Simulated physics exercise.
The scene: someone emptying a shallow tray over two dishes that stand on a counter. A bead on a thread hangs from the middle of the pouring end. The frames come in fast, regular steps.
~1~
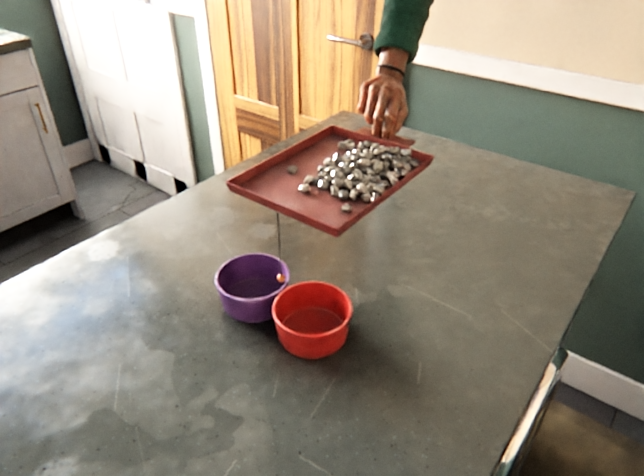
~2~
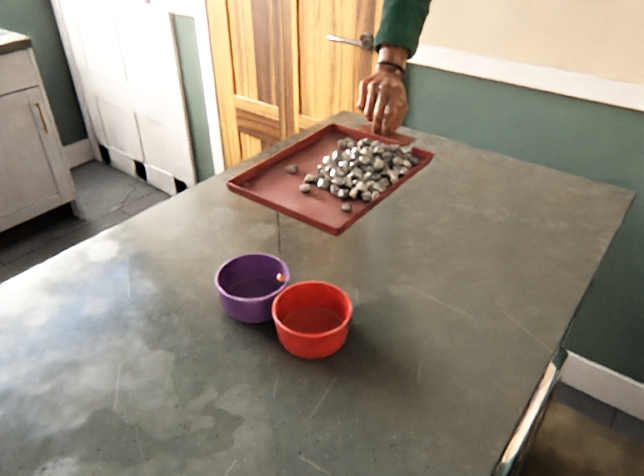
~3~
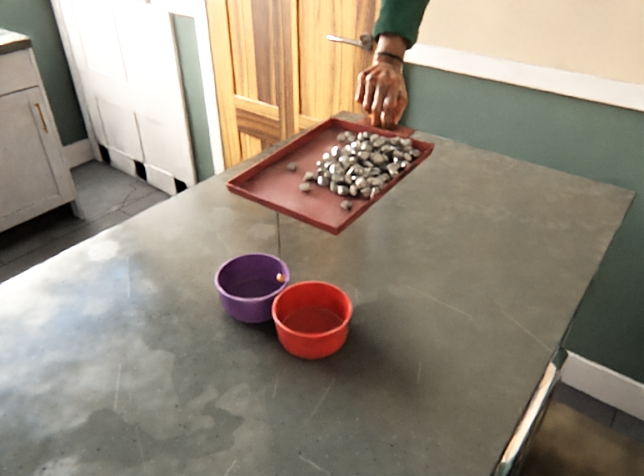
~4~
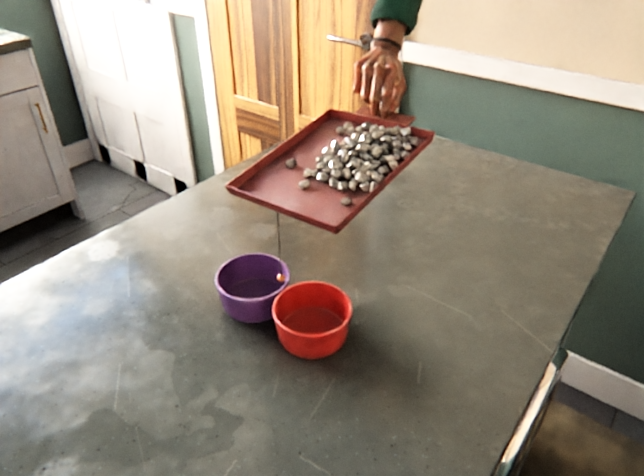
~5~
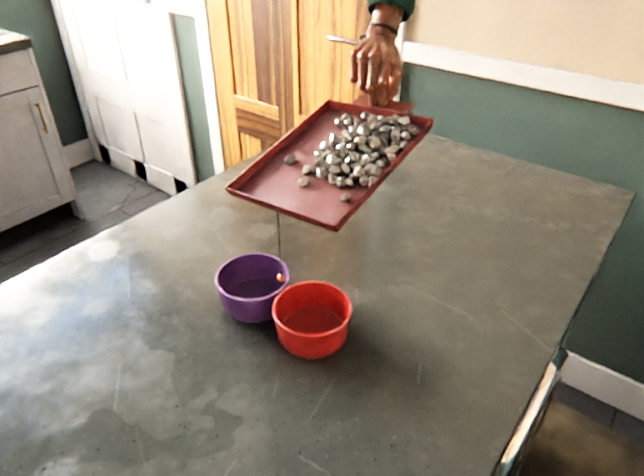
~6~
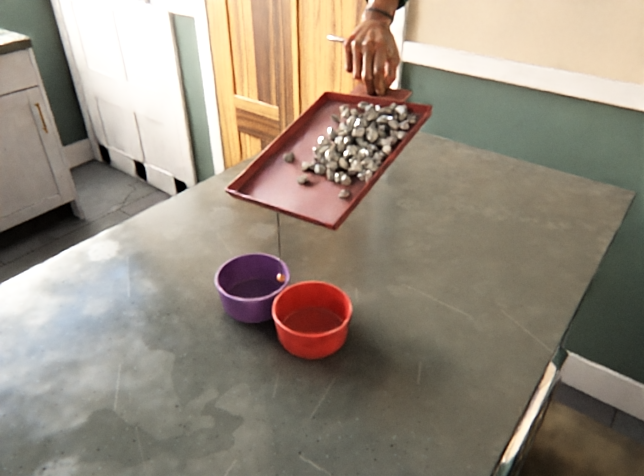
On a kitchen counter, a hand raising the far end of a red tray of grey pebbles behind purple and red bowls.
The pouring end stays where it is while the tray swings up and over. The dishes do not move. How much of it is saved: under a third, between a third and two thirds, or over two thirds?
The two hold from one third to two thirds of the load.
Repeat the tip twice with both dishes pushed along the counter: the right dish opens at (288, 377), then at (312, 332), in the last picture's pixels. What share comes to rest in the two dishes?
First some 0, then 50 per cent.
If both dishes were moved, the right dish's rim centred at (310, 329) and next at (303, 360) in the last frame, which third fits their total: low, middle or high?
In turn: The middle third; under a third.
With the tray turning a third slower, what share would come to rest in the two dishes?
Roughly 60 in a hundred.
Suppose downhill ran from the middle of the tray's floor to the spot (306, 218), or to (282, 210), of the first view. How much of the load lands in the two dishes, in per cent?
Near 40 % and 40 %.
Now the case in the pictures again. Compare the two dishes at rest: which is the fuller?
More ends in the dish on the left.
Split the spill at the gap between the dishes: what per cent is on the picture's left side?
Some 90 per cent.
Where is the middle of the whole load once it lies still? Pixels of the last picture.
Close to (232, 307).
Just after the last frame, tray tipped steeply; the larger part on the tray; just a few in the left dish; roughly a quarter in the air.
A moment on, tray tipped past a quarter turn; about a tenth on the tray; roughly a third in the left dish; roughly half outside both; about a tenth in the air.
Further on, tray tipped past a quarter turn; roughly half in the left dish; roughly half outside both.
When it is over, tray tipped past a quarter turn; not one in the right dish; roughly half in the left dish; roughly half outside both.
